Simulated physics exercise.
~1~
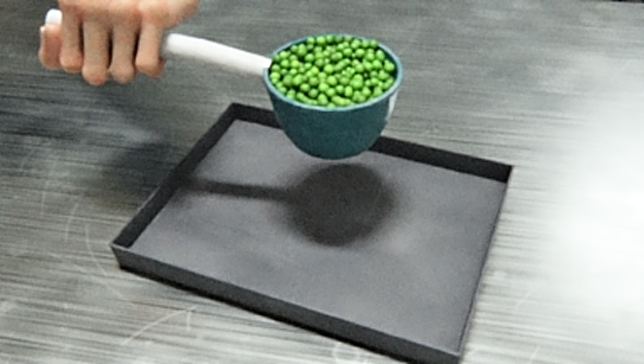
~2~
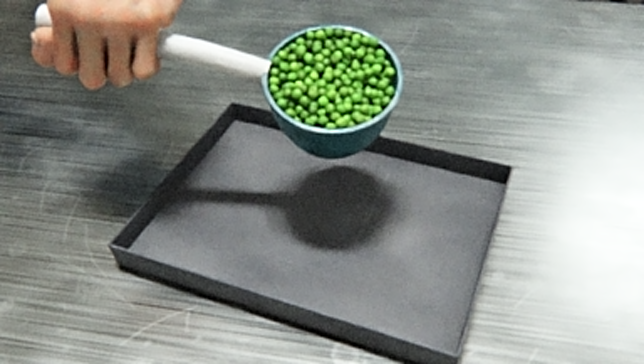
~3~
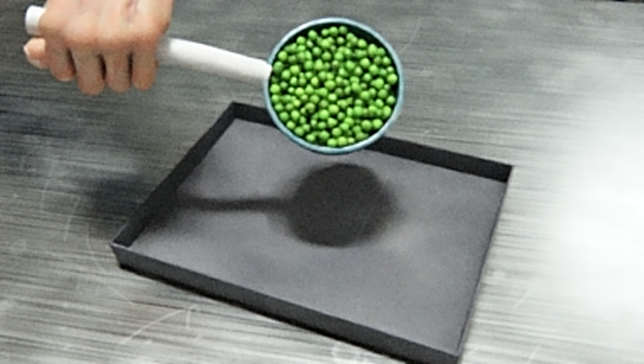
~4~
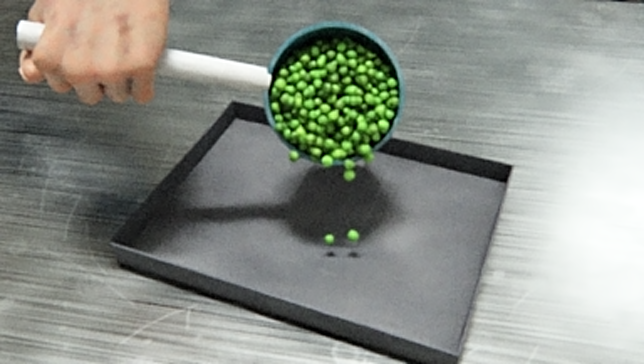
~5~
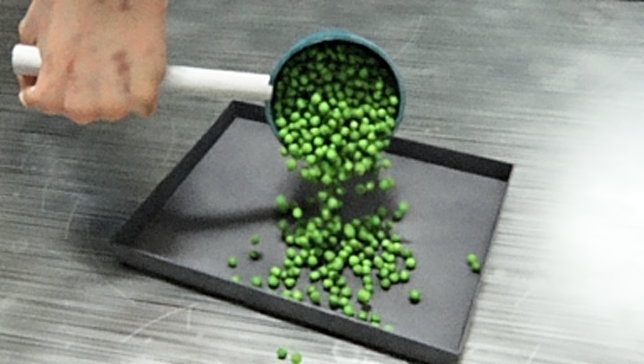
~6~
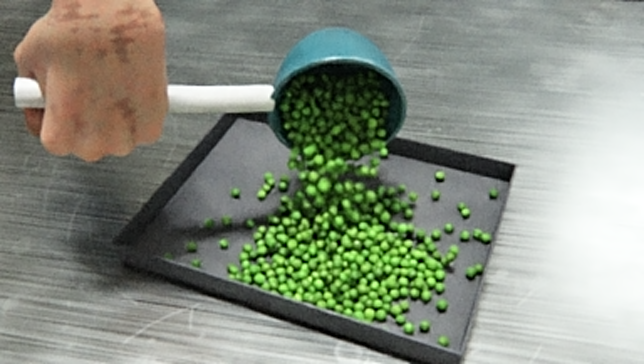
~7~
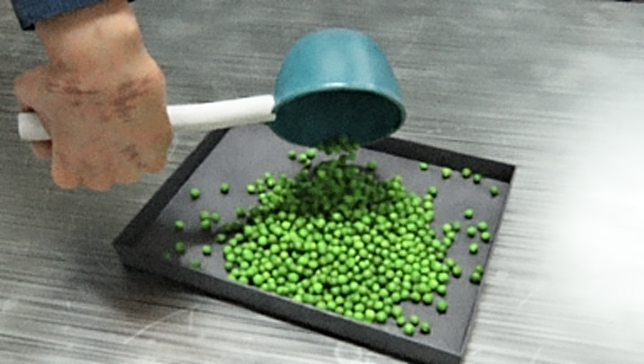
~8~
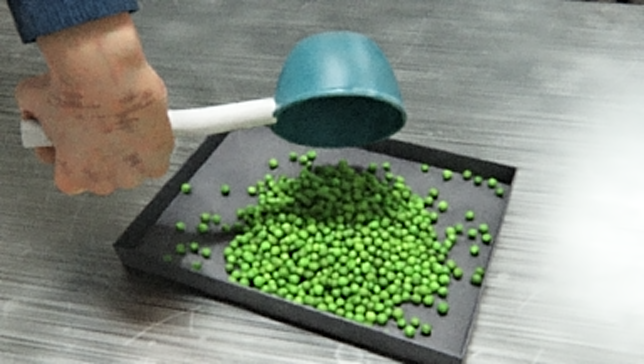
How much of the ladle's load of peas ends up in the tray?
A large amount ends up there, as the ladle empties completely and nearly all of its peas lie in a broad heap in the tray.
At the start, a hand holds a teal ladle full of green peas by its white handle above an empty, dark rectangular tray on a streaked metal surface. The hand turns the handle, tipping the ladle until its open top faces the viewer. A few peas slip over the rim and drop, and then a thick stream follows, scattering as it lands. As the ladle rolls further over, the peas build into a broad heap and the stream thins out. Finally the ladle hangs upside down and empty above the tray, with peas piled and scattered across it.
